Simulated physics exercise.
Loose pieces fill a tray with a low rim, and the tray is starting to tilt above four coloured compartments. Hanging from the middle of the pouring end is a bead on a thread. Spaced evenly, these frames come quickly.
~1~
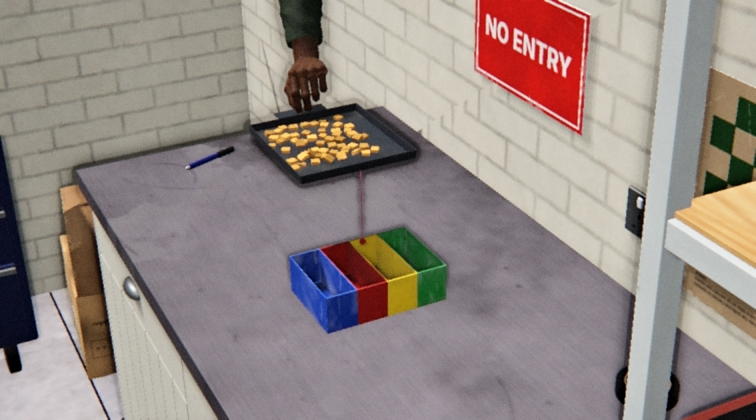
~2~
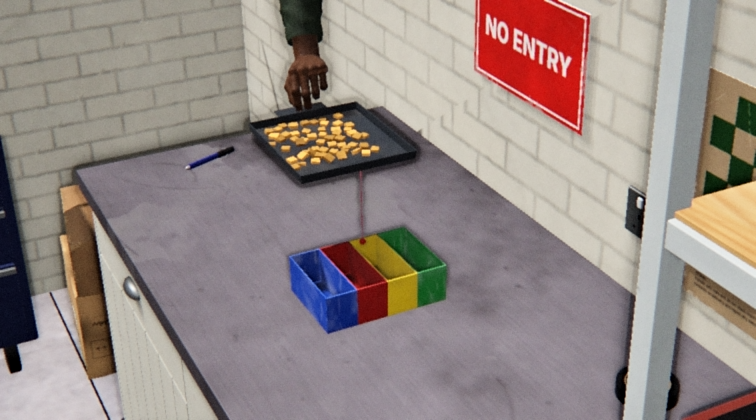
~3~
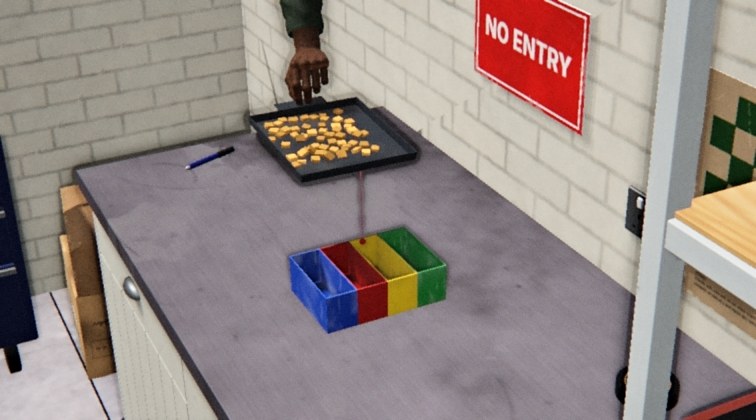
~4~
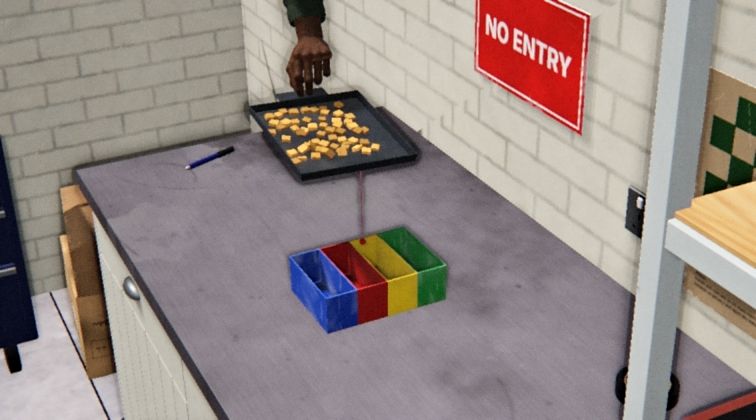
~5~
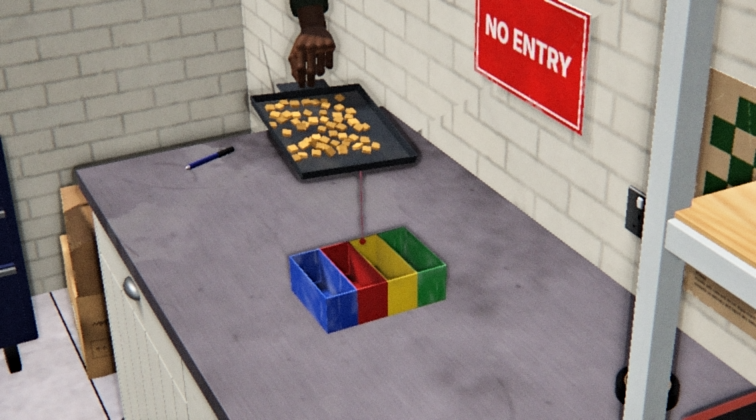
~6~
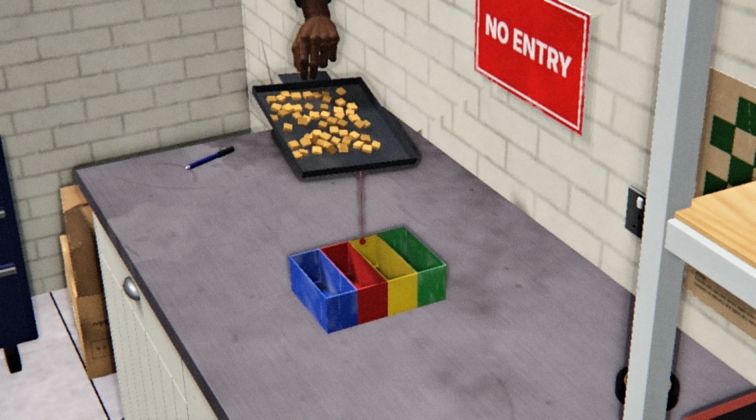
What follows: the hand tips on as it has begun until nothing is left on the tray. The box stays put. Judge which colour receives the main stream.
Receiving the main stream: Green.
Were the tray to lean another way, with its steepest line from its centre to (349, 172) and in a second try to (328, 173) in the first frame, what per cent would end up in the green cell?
I'd say some 10 in a hundred at first, then 0 in a hundred.
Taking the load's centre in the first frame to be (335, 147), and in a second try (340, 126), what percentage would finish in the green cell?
About 50 % and 70 %.
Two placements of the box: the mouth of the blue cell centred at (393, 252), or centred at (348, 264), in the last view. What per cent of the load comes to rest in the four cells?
About 80% and about 100%.
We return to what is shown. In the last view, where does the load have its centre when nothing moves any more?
Roughly at (407, 281).
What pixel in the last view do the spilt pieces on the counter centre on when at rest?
Somewhere near (462, 265), I think.
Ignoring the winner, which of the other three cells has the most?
The yellow cell.
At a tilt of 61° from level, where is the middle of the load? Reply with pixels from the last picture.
The middle of the pieces shows up near (368, 147).
Just after the last frame, tray tipped steeply; every one on the tray.
A moment on, tray tipped right over; the larger part on the tray; about a tenth in the yellow cell; just a few in the green cell; just a few falling or outside the box.
Further on, tray tipped past a quarter turn; roughly half in the green cell; roughly a quarter in the yellow cell; about a tenth in the red cell; roughly a quarter falling or outside the box.
When it is over, tray tipped past a quarter turn; roughly half in the green cell; roughly a quarter in the yellow cell; about a tenth in the red cell; not one in the blue cell; roughly a quarter outside the box.
